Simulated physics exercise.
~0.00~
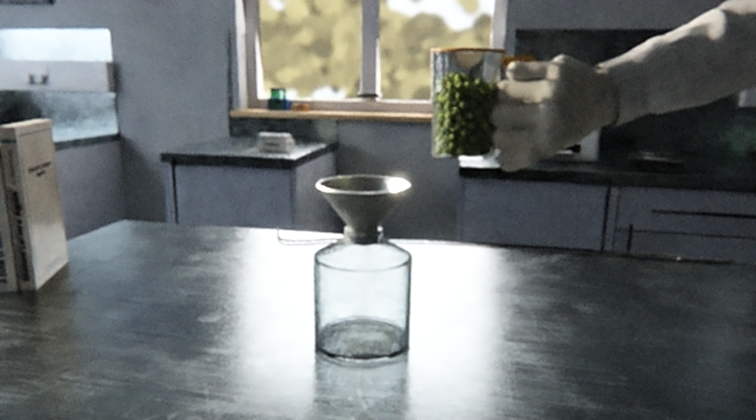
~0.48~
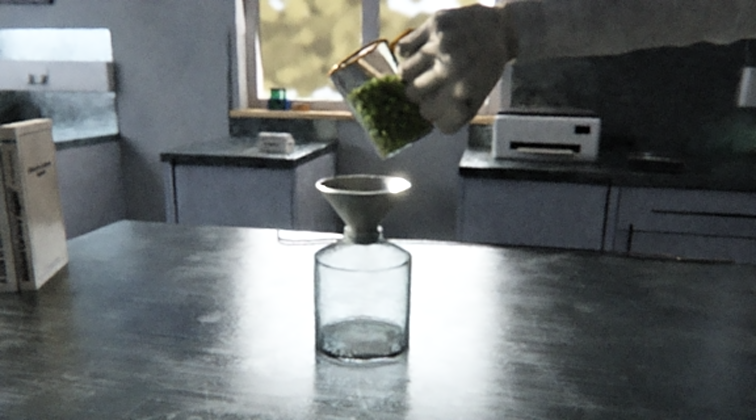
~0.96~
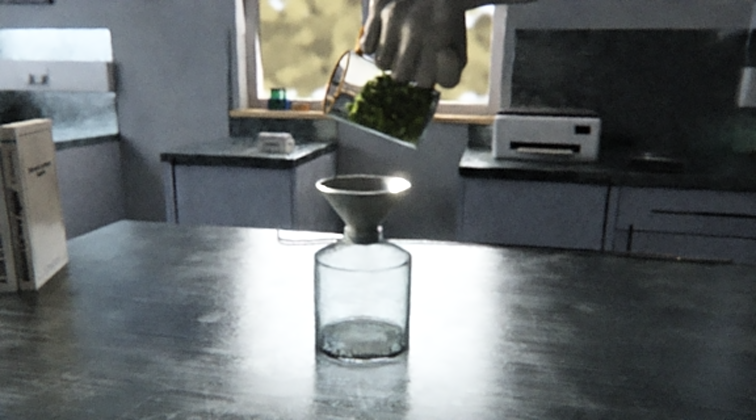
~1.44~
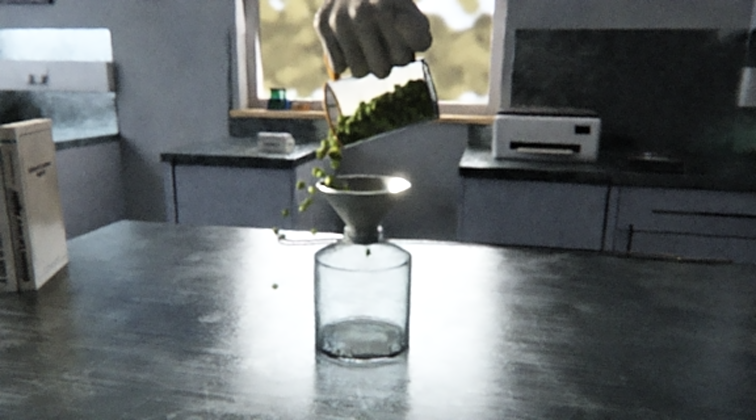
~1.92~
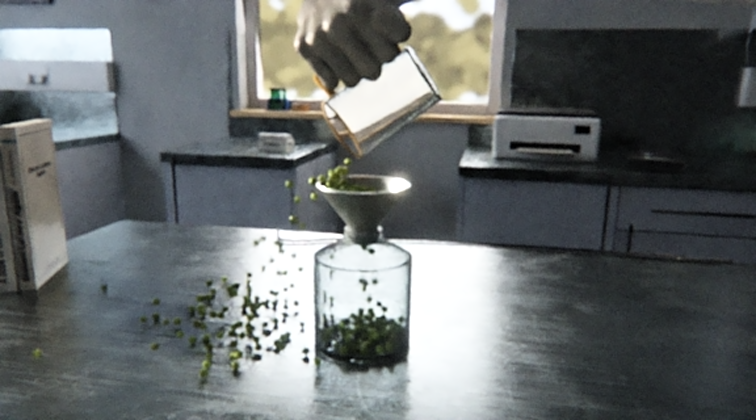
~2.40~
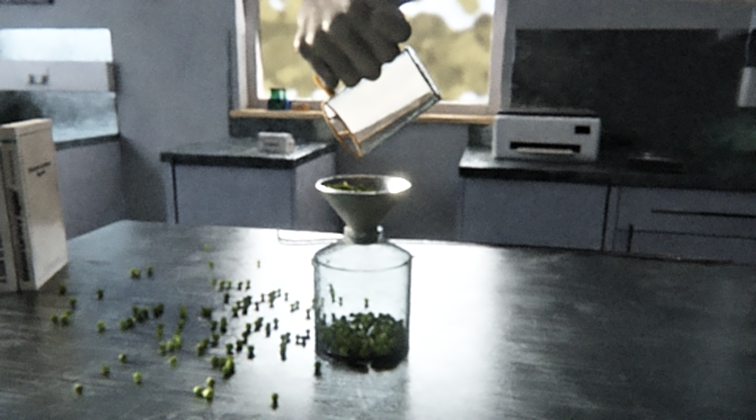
A hand holding a clear glass cup of green peas moves in from the right above a dark kitchen table, seen from the front. On the table stands a clear glass jar with a metallic funnel in its mouth, pale books to the left, and grey cabinets, a white printer and a bright window behind. The hand brings the cup over the funnel and tips it left. Peas tumble from the rim, some into the funnel, others past its left side. The cup ends tilted and empty, with peas in the jar, some in the funnel and many scattered across the table.
